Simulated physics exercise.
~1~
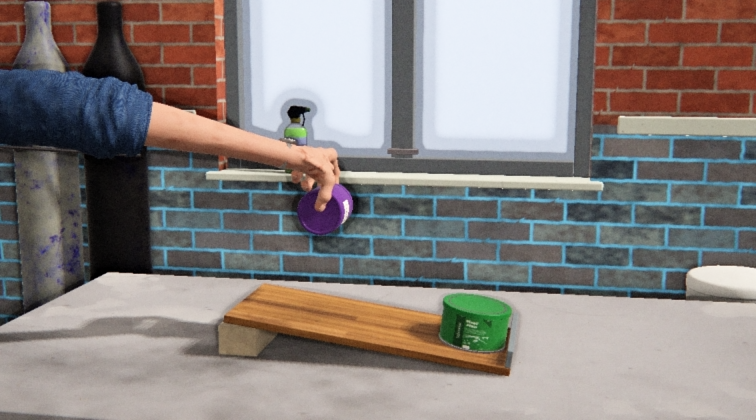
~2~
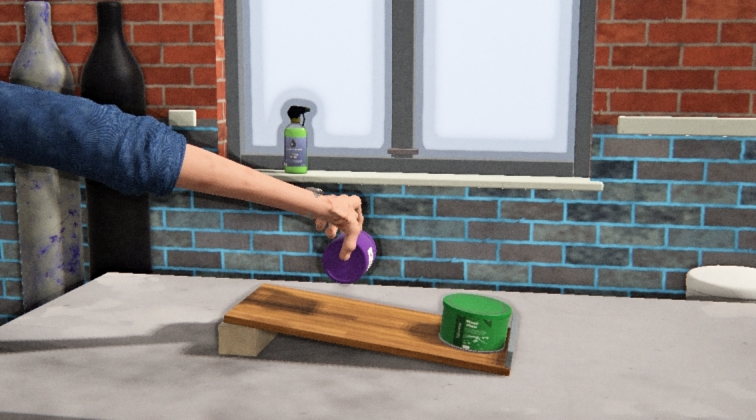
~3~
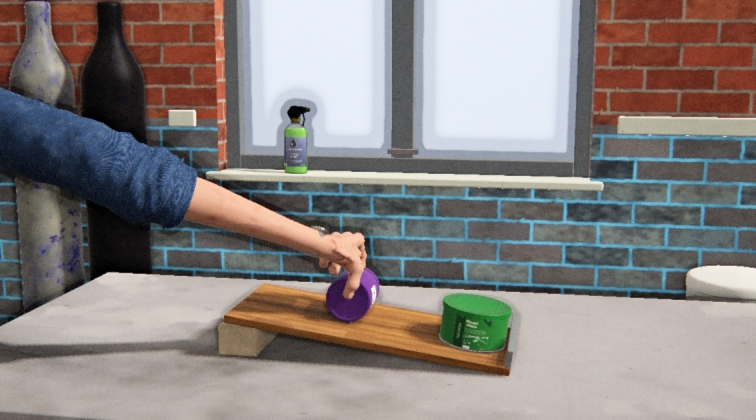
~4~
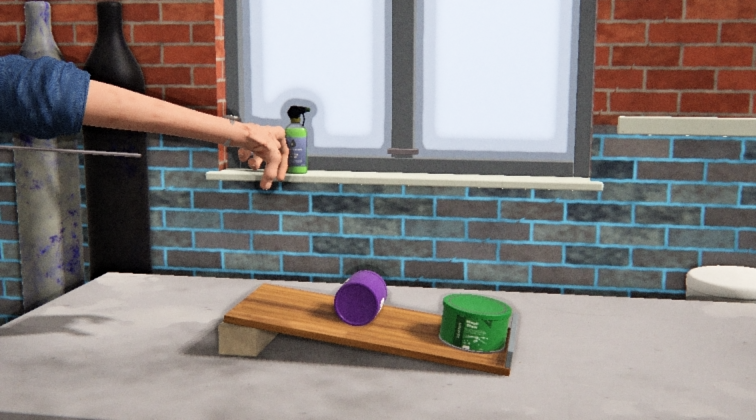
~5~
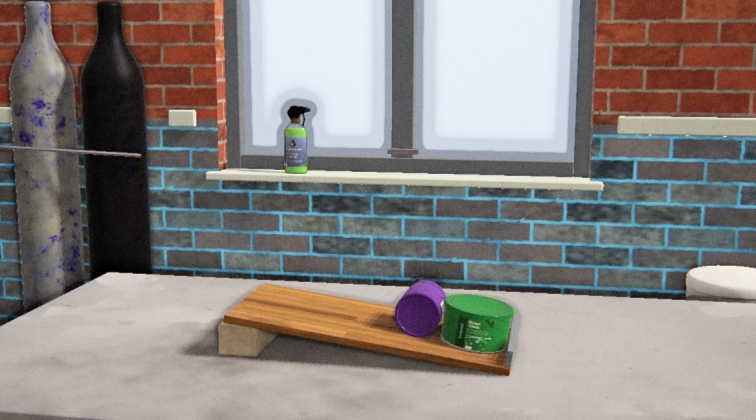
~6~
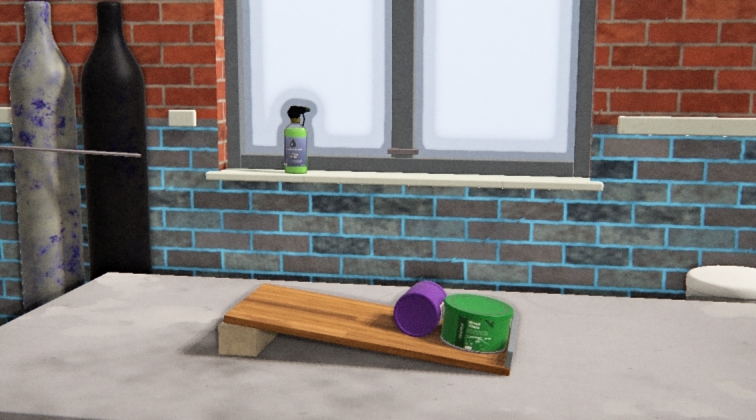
The clip opens with a hand holding a purple jar above a wooden board propped up at its left end, with a green tub resting near the low right end. The arm, in a blue sleeve, moves the jar slightly right and lowers it on its side onto the middle of the slope. The fingers let go and the hand draws back up to the left as the jar starts to shift right. The jar rolls down the board until it reaches the green tub, which stays in place. It ends at rest beside the tub, with the hand out of view.
